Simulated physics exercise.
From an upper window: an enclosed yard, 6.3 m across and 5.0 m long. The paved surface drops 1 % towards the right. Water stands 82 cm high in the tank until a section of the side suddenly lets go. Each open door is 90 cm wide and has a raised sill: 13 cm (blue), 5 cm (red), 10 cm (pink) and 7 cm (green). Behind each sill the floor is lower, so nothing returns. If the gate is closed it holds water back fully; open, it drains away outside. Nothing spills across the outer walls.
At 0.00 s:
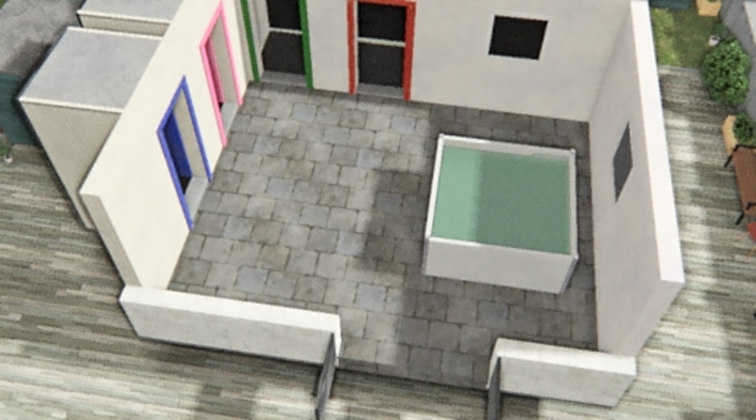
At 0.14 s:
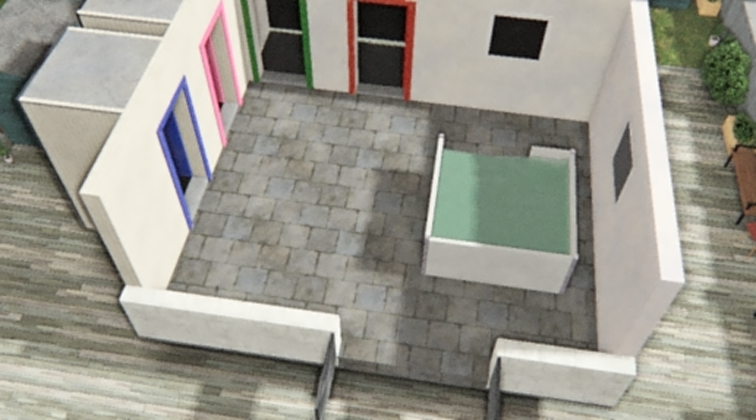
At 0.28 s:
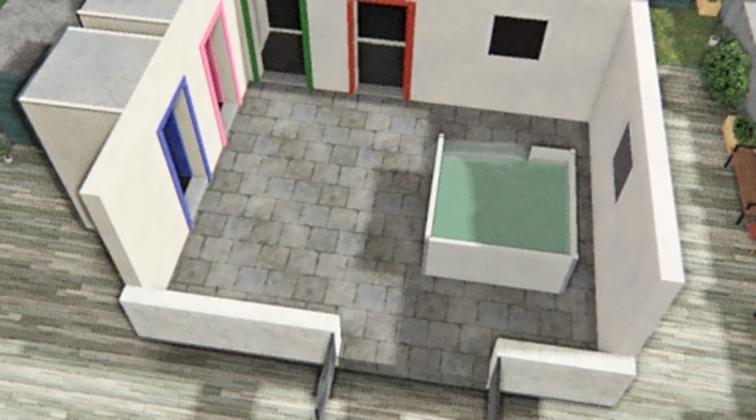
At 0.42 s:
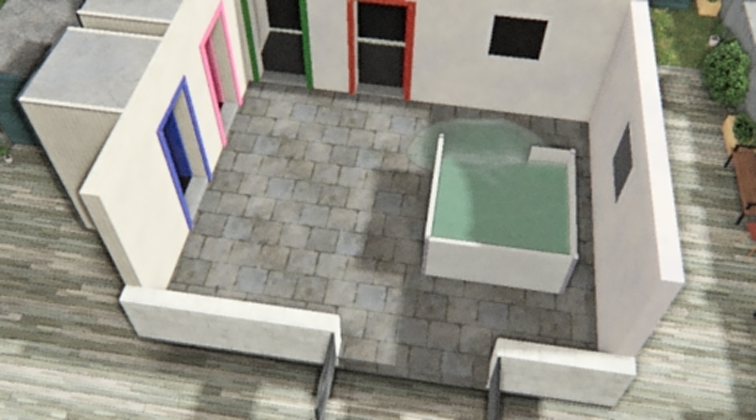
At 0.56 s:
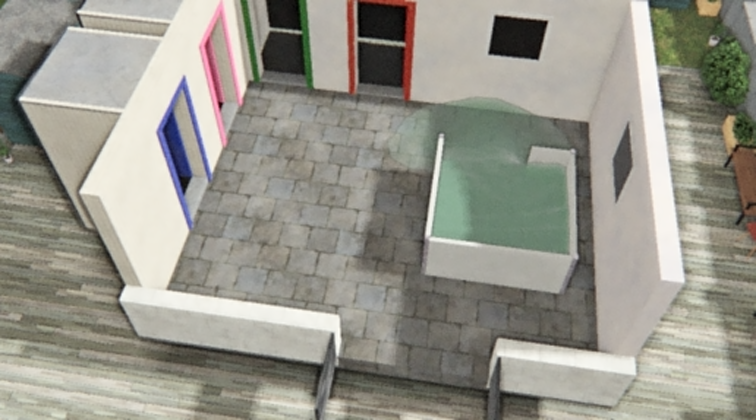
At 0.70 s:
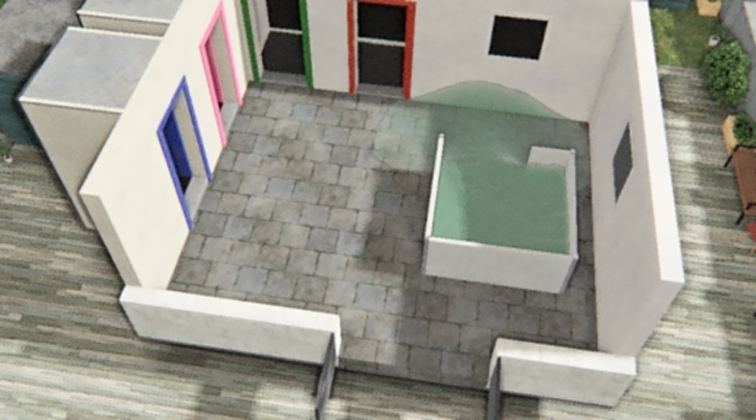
An enclosed yard with grey paving and pale walls is seen from an upper window, looking down from a view that stays still. A white-walled tank of green water stands on the right, with blue and pink doorways on the left and green and red ones at the back. Part of the tank's far side opens, and water pours out, spreading in a thin, rounded sheet across the paving to the back wall.
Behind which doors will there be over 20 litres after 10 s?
Door by door: At the blue door it keeps below the limit; at the red door it passes the limit; at the pink door it goes over the limit; at the green door it goes over the limit.
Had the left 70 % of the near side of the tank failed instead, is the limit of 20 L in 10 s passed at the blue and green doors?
Then: Blue not over, green below.
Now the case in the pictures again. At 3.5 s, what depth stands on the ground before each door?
In cm: Blue 10, red 11, pink 22, green 12.
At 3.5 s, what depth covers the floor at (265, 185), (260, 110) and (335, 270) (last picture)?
About 3, 16 and 0 cm.
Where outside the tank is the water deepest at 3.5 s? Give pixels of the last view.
Near (587, 366).
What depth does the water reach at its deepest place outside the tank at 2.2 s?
Roughly 50 cm.
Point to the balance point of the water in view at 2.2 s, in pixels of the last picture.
At about (469, 175).
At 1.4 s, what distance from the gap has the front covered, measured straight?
About 3.6 m.
After 1.4 s water covers 20 % of the floor and is deepest (55 cm) near (480, 115); blue door not reached, red door 17 cm at the sill, 8 L in, pink door not reached, green door not reached.
After 2.2 s water covers 35 % of the floor and is deepest (50 cm) near (580, 128); blue door not reached, red door 16 cm at the sill, 53 L in, pink door 18 cm at the sill, 1 L in, green door 8 cm at the sill, 0 L in.
After 3.5 s water covers 60 % of the floor and is deepest (39 cm) near (587, 366); blue door 10 cm at the sill, 0 L in, red door 11 cm at the sill, 98 L in, pink door 22 cm at the sill, 90 L in, green door 12 cm at the sill, 16 L in.
After 6.0 s water covers 90 % of the floor and is deepest (22 cm) near (588, 378); blue door 8 cm at the sill, 0 L in, red door 8 cm at the sill, 133 L in, pink door 15 cm at the sill, 157 L in, green door 12 cm at the sill, 63 L in.
After 10.0 s water covers 100 % of the floor and is deepest (14 cm) near (587, 354); blue door 8 cm at the sill, 0 L in, red door 8 cm at the sill, 144 L in, pink door 9 cm at the sill, 167 L in, green door 10 cm at the sill, 98 L in.
